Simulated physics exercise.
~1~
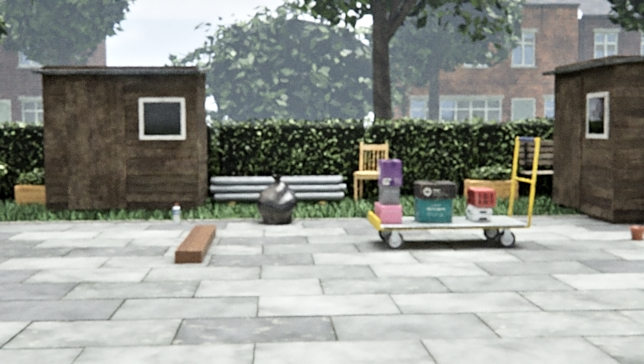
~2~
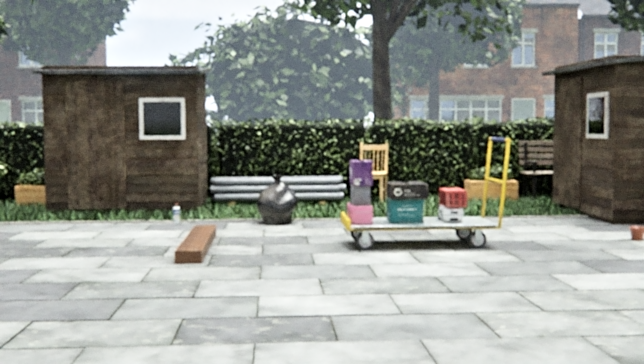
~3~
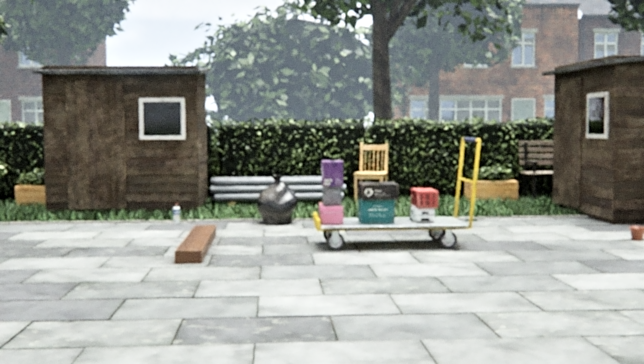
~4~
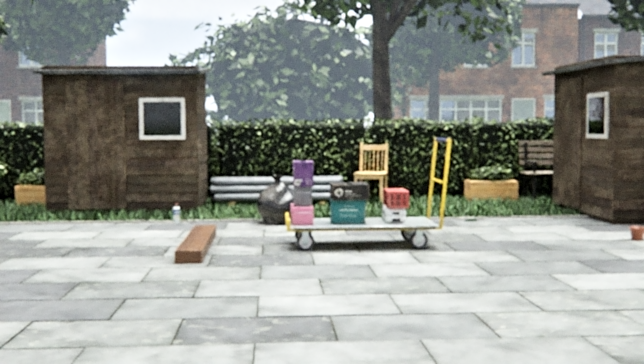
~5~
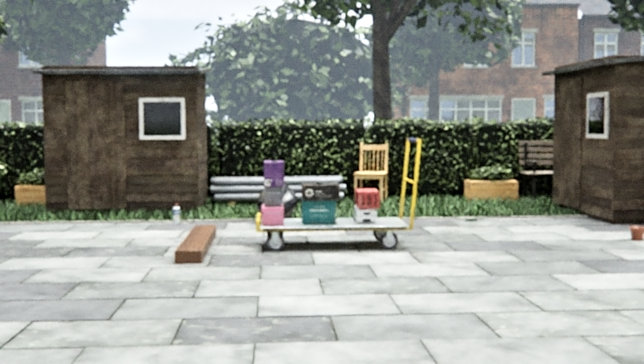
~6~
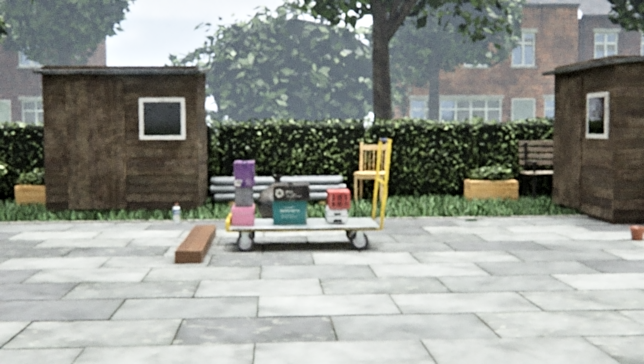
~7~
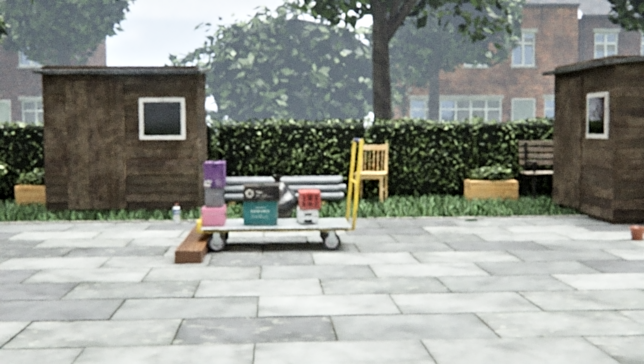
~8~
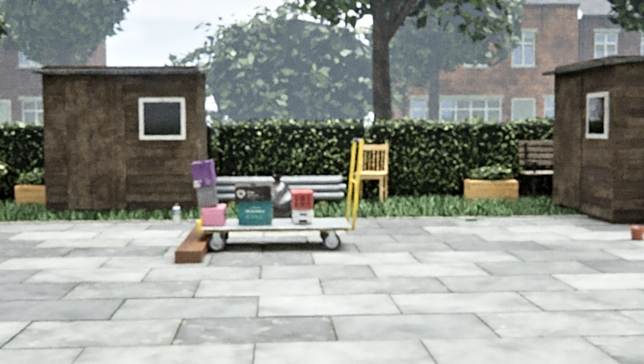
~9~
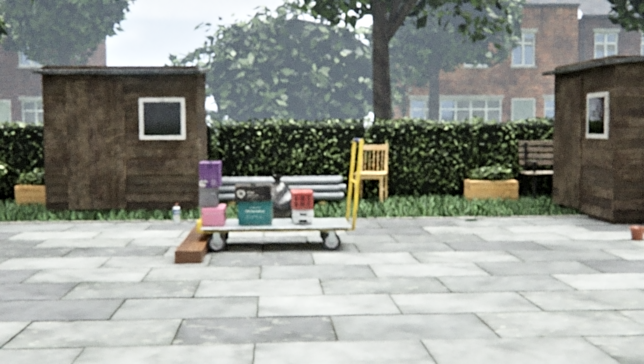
A loaded trolley rolls left, stops against the kerb, and its purple parcel tilts but stays aboard.
